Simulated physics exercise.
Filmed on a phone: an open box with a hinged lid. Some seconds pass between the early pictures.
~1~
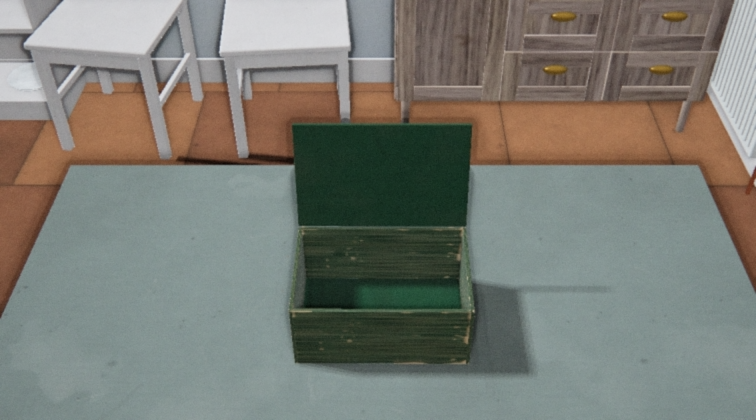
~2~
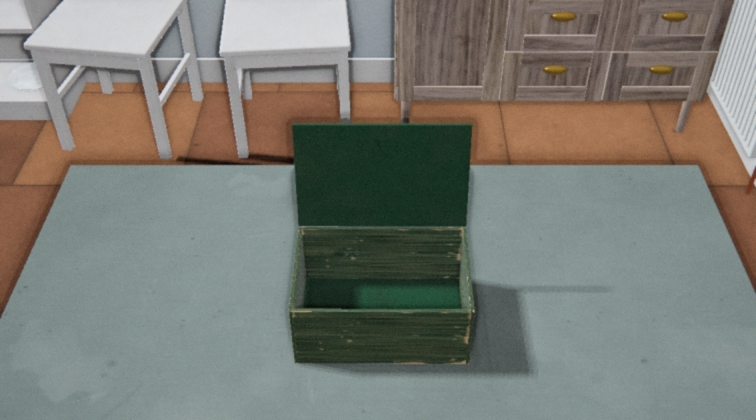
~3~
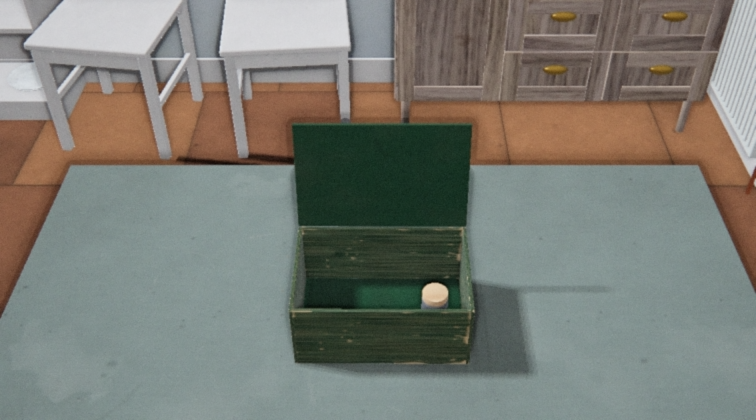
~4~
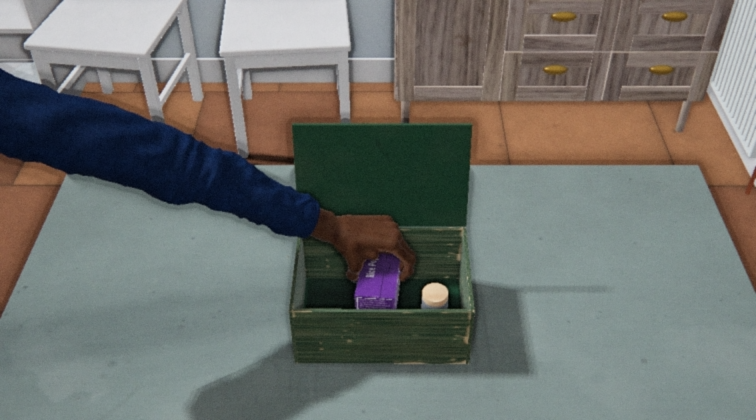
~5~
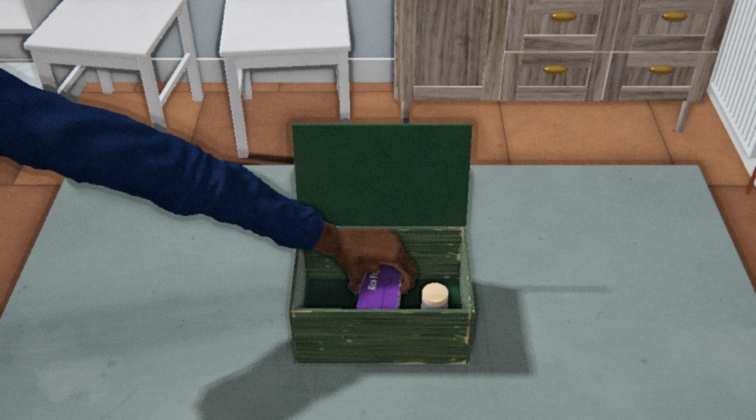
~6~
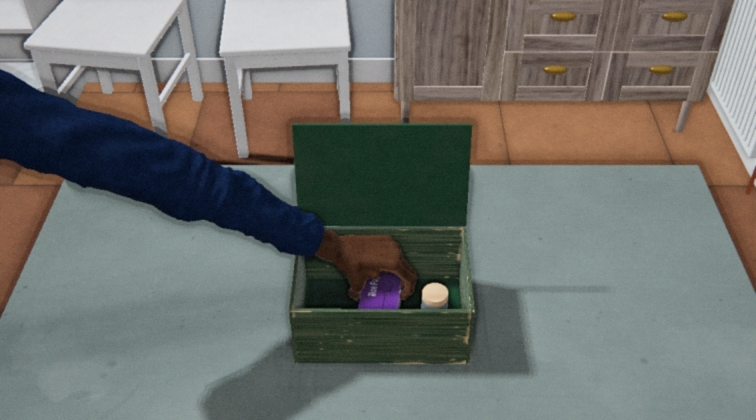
A hand lowers a purple carton into an open green box beside a pale-topped object.
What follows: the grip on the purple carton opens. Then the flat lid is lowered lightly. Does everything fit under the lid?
In the end the lid sits on the rim.
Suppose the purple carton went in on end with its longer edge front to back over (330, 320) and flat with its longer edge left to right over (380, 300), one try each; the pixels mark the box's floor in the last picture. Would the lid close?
First, it stays ajar; second, it sits on the rim.
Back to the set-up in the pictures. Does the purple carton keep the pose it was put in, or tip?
The purple carton keeps its pose.
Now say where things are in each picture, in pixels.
In the first frame, the last thing is not in view yet.
In the second frame, the last thing is not in view yet.
In the third frame, the last thing is not in view yet.
In the fourth frame, still above its spot; purple carton (380, 279).
In the fifth frame, still above its spot; purple carton (382, 291).
In the sixth frame, in place under the hand.
Then, 1.40 s past the last view, lid 72° above the rim.
Then, 2.00 s past the last view, lid 30° above the rim.
Finally, lid shut; both still in place. Final places as the last picture's camera would see them, purple carton near (382, 298).
